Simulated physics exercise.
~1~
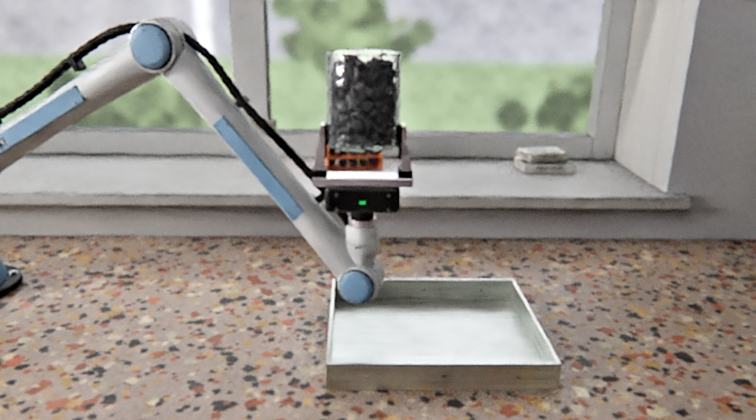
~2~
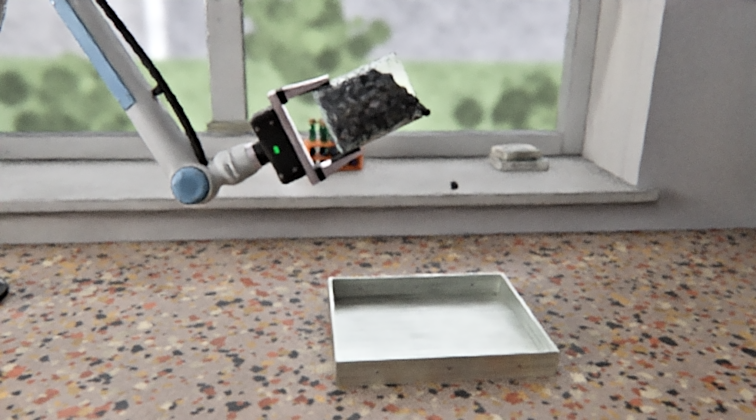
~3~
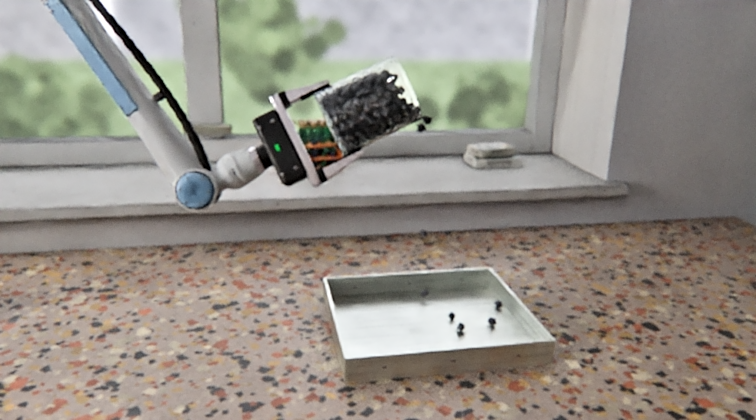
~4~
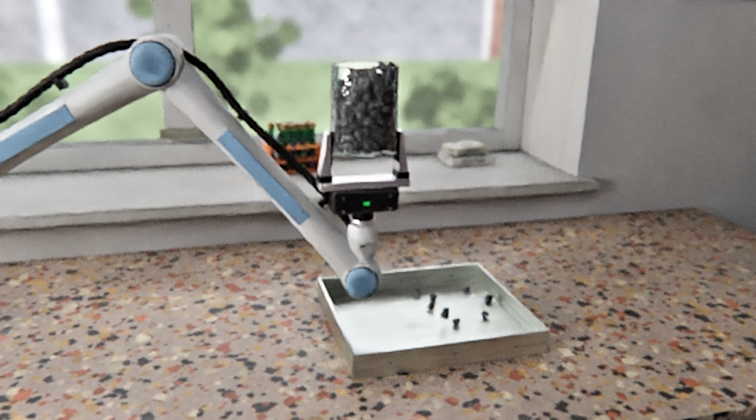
A clear cup packed with dark pebbles is held upright in the gripper of a white and blue robot arm, seen from the front above a speckled terrazzo table top. A shallow pale tray sits below, with a window, its sill and blurred greenery behind. The arm swings the cup up and tips it over toward the right, and a first pebble drops. A few more fall into the tray while the cup stays tilted. The arm then brings the cup back upright, still nearly full, leaving only a small scatter of pebbles in the tray.
